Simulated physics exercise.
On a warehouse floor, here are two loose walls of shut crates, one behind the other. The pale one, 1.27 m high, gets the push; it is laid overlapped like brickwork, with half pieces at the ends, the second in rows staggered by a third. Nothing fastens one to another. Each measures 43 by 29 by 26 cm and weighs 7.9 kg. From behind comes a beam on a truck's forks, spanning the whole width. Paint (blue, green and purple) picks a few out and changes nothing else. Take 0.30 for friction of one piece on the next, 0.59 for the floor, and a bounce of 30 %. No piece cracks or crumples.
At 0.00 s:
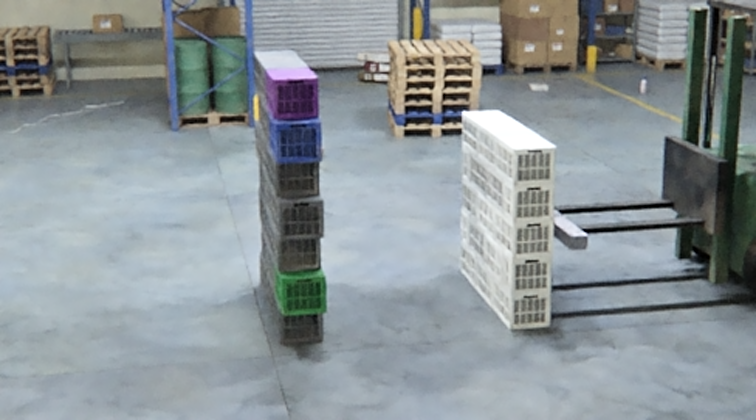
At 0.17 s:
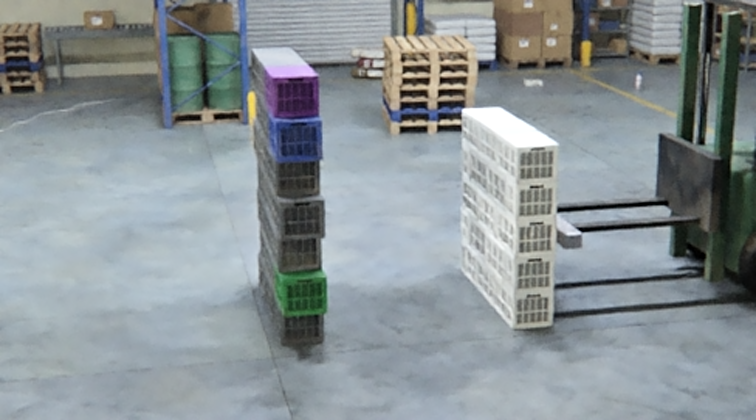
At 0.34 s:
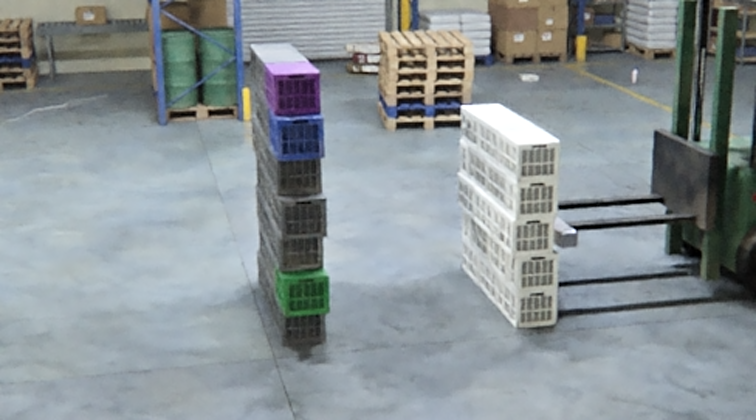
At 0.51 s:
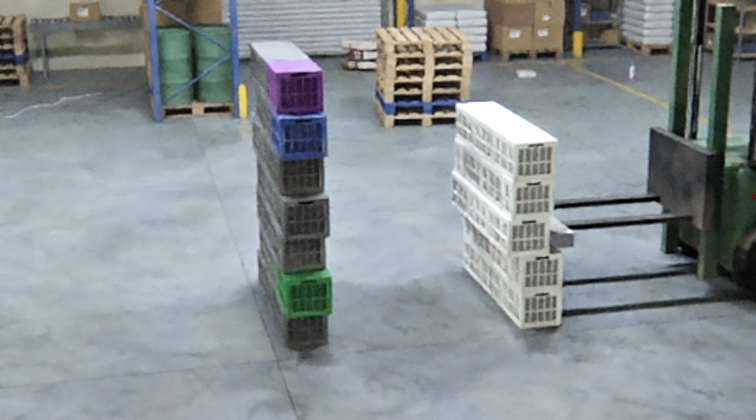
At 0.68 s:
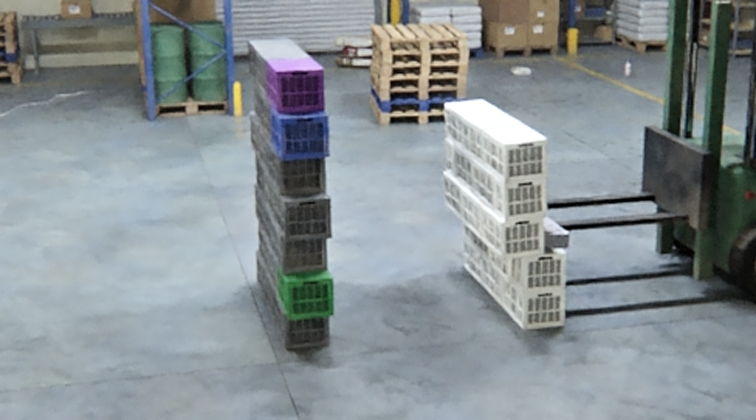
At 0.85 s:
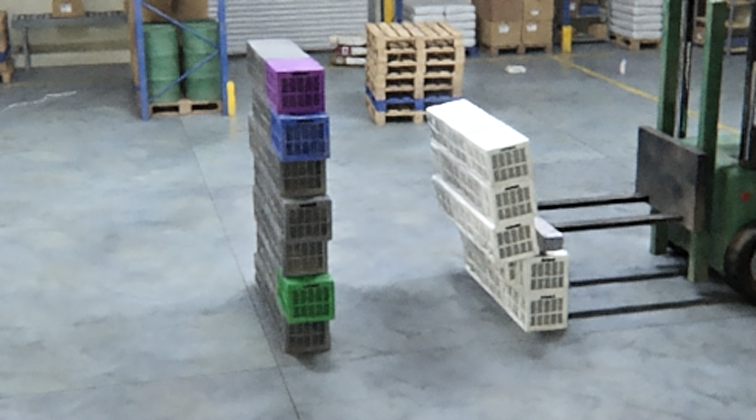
In a warehouse with pallets, drums and racking at the back, the floor is seen from slightly above. A tall stack of dark crates with purple, blue and green ones stands left of a white crate stack, with a green forklift at right. The forklift pushes a beam leftward into the white stack, shifting and tilting its upper crates left over the lower ones, while the camera drifts slightly.
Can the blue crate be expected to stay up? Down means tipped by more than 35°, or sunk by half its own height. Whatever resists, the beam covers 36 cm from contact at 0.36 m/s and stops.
The blue crate remains up.
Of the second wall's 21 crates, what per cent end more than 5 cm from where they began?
Shifted: 0 per cent.
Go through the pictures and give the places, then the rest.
In the first picture (places mark the middle of the side facing us; the camera moves round a little), beam (578, 243) 8 cm from the wall; blue crate (299, 143); purple crate (296, 99); green crate (304, 296); the rest undisturbed.
In the second picture, beam (572, 242) 18 mm from the wall; blue crate (299, 141).
In the third picture, beam (568, 241) 43 mm in; blue crate (301, 139).
In the fourth picture, beam (564, 241) 10 cm in; blue crate (304, 138).
In the fifth picture, beam (559, 242) 17 cm in; blue crate (305, 138); the rest undisturbed.
In the sixth picture, beam (553, 244) 23 cm in; blue crate (306, 139); purple crate (301, 92); green crate (312, 302); the rest undisturbed.
After 1.06 s, 0 of the pale wall down; none of the 21 crates of the second wall down; blue crate unmoved.
After 1.34 s, 10 of the pale wall down; none of the 21 crates of the second wall down; blue crate unmoved.
At rest (2.4 s), 10 of the pale wall down; none of the 21 crates of the second wall down; blue crate unmoved; purple crate unmoved; green crate unmoved. As the last picture would show them, middles, blue crate near (299, 131), purple crate near (295, 85).
